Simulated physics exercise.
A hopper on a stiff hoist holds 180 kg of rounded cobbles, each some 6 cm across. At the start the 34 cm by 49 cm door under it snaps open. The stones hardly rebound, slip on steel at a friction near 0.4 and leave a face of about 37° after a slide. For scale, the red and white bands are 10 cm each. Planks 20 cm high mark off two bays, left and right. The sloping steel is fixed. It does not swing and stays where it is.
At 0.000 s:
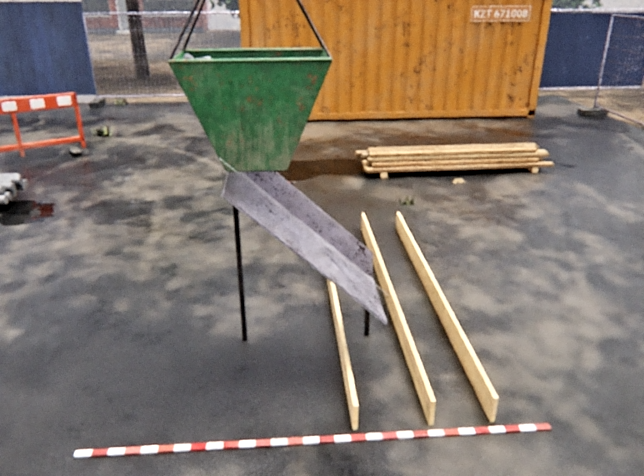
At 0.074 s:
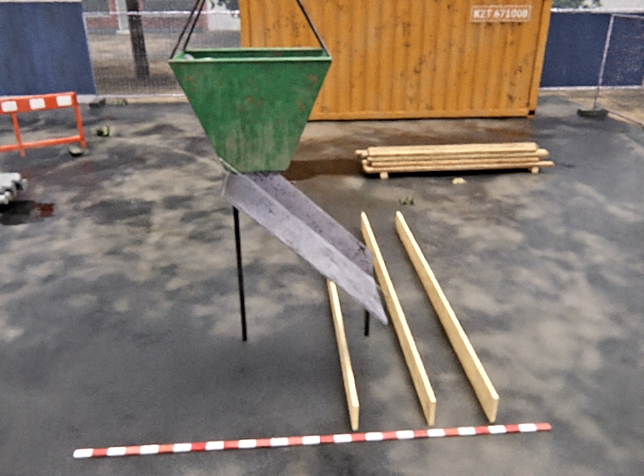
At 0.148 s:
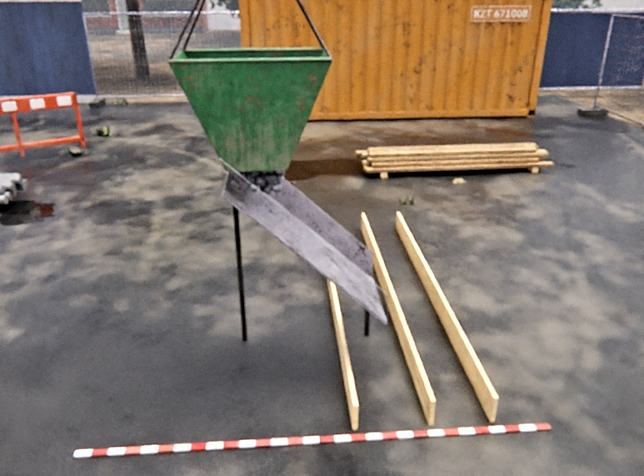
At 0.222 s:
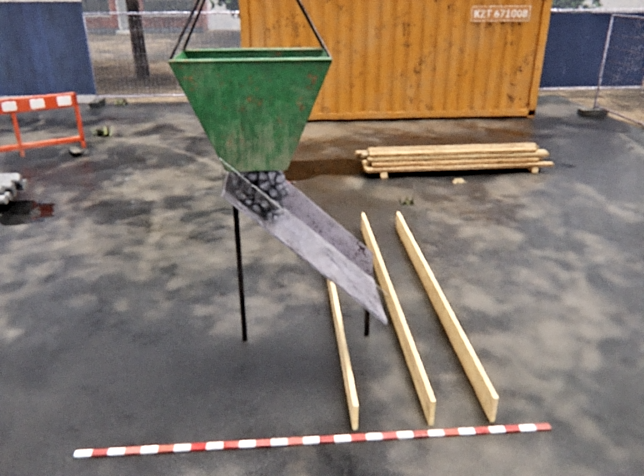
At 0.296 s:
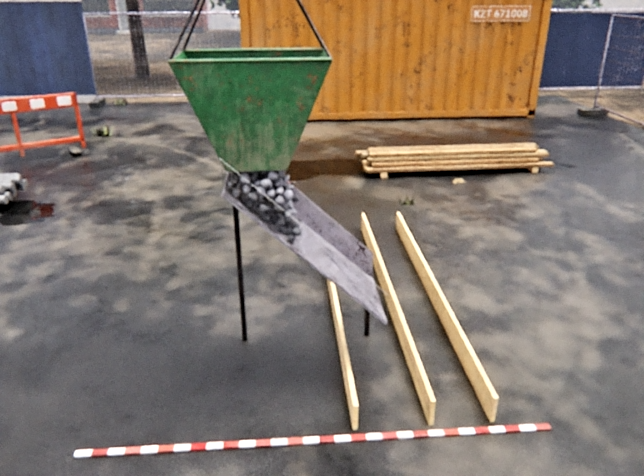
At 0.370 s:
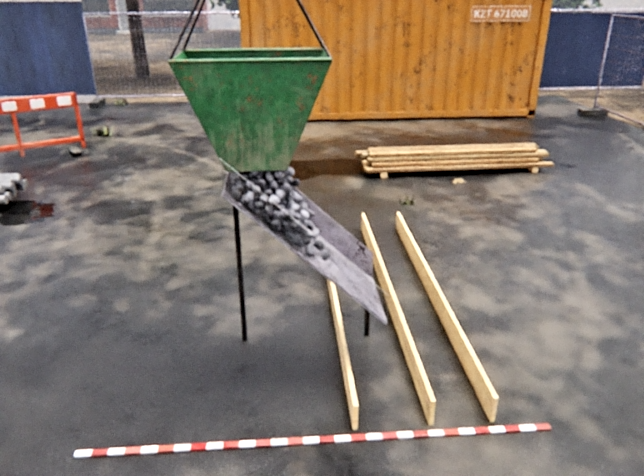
Dark grey stones emerging beneath a green hopper and sliding down a sloping metal chute to the right, above three wooden boards.
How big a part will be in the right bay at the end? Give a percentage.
About 87 per cent.
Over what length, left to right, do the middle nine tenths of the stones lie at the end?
About 60 cm.
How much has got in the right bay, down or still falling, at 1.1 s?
Some 40 per cent.
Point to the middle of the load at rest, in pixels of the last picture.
Their middle is at about (441, 357).
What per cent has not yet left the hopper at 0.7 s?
It holds some 15 per cent.
After 0.7 s, 17 % in the hopper, 69 % on the steel, 4 % falling or lying left of the bays, 8 % falling or lying in the left bay, 1 % falling or lying in the right bay; the stones farthest right are at (433, 354).
After 1.1 s, 0 % in the hopper, 45 % on the steel, 14 % falling or lying in the left bay, 41 % falling or lying in the right bay; the stones farthest right are at (460, 356).
After 1.7 s, 0 % in the hopper, 8 % falling or lying in the left bay, 85 % falling or lying in the right bay, 7 % falling or lying right of the bays; the stones farthest right are at (538, 372).
After 2.6 s, 0 % in the hopper, 5 % falling or lying in the left bay, 87 % falling or lying in the right bay, 8 % falling or lying right of the bays; the stones farthest right are at (570, 344).
After 4.5 s, 0 % in the hopper, 5 % in the left bay, 87 % in the right bay, 8 % right of the bays; the stones farthest right are at (570, 344).
